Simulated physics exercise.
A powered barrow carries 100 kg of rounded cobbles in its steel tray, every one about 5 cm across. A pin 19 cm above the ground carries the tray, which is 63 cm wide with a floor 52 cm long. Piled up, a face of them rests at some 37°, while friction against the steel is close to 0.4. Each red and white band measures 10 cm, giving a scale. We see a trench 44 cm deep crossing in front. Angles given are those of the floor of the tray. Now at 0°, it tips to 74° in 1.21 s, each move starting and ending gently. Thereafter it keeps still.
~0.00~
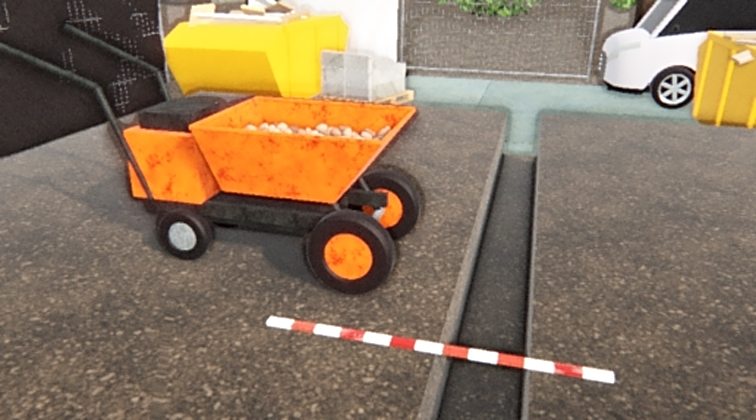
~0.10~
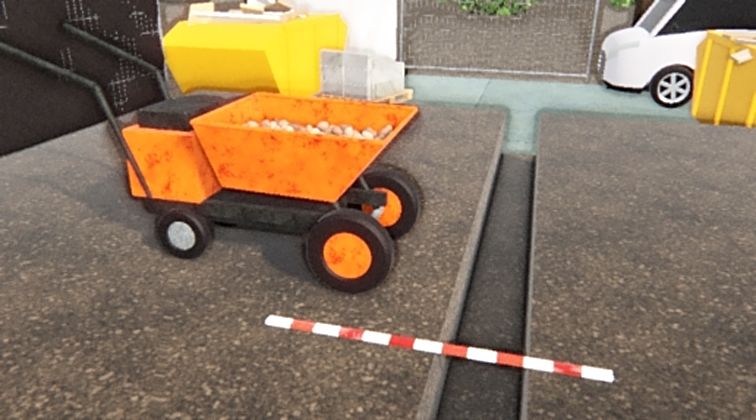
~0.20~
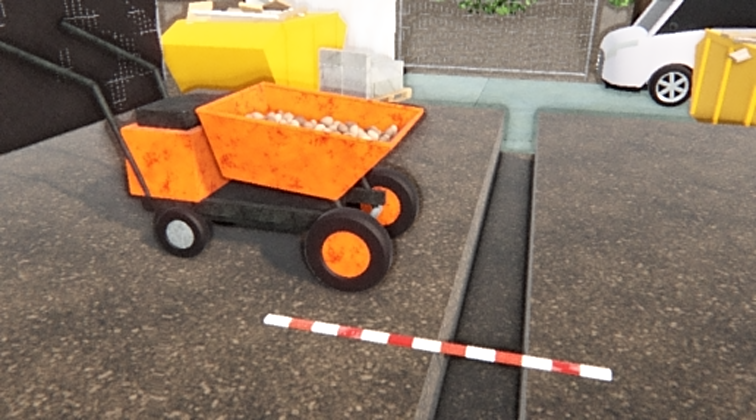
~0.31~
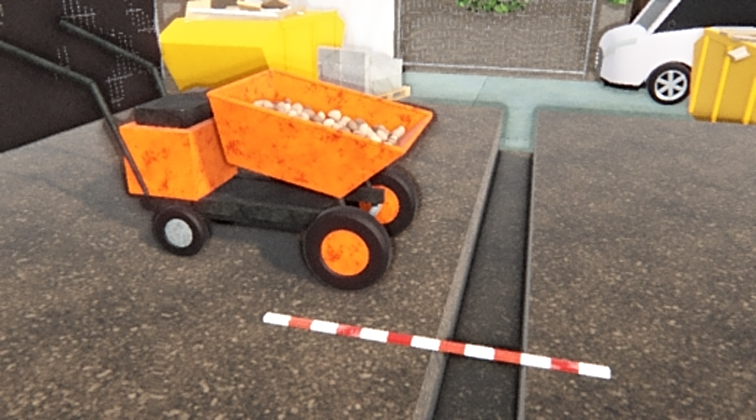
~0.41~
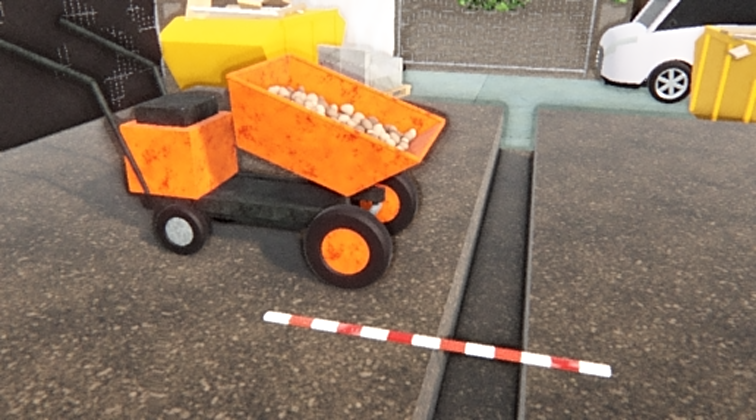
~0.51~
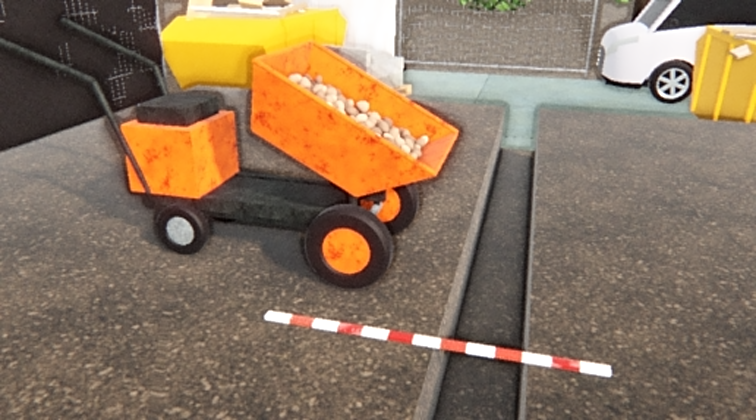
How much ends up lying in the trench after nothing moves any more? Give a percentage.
A share of about 73 per cent.
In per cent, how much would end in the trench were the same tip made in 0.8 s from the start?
Near 60 per cent.
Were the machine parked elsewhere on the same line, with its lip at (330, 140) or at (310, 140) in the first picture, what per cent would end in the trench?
From the first place around 100 per cent, from the other around 80.
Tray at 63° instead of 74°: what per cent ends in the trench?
Around 70 per cent would finish in the trench.
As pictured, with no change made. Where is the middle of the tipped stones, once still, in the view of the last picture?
Centre estimate: Around (505, 344).
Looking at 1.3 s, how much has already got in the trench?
Approx. 30 % of the load.
After 0.9 s the floor is at 63°; 100 % in the tray; the foremost stones are at (465, 207).
After 1.3 s the floor is at 74°; 58 % in the tray, 31 % in the trench, 11 % past the trench; the foremost stones are at (572, 287).
After 1.7 s the floor is at 74°; 18 % in the tray, 56 % in the trench, 26 % past the trench; the foremost stones are at (670, 305).
After 3.6 s the floor is at 74°; 0 % in the tray, 73 % in the trench, 27 % past the trench; the foremost stones are at (732, 313).
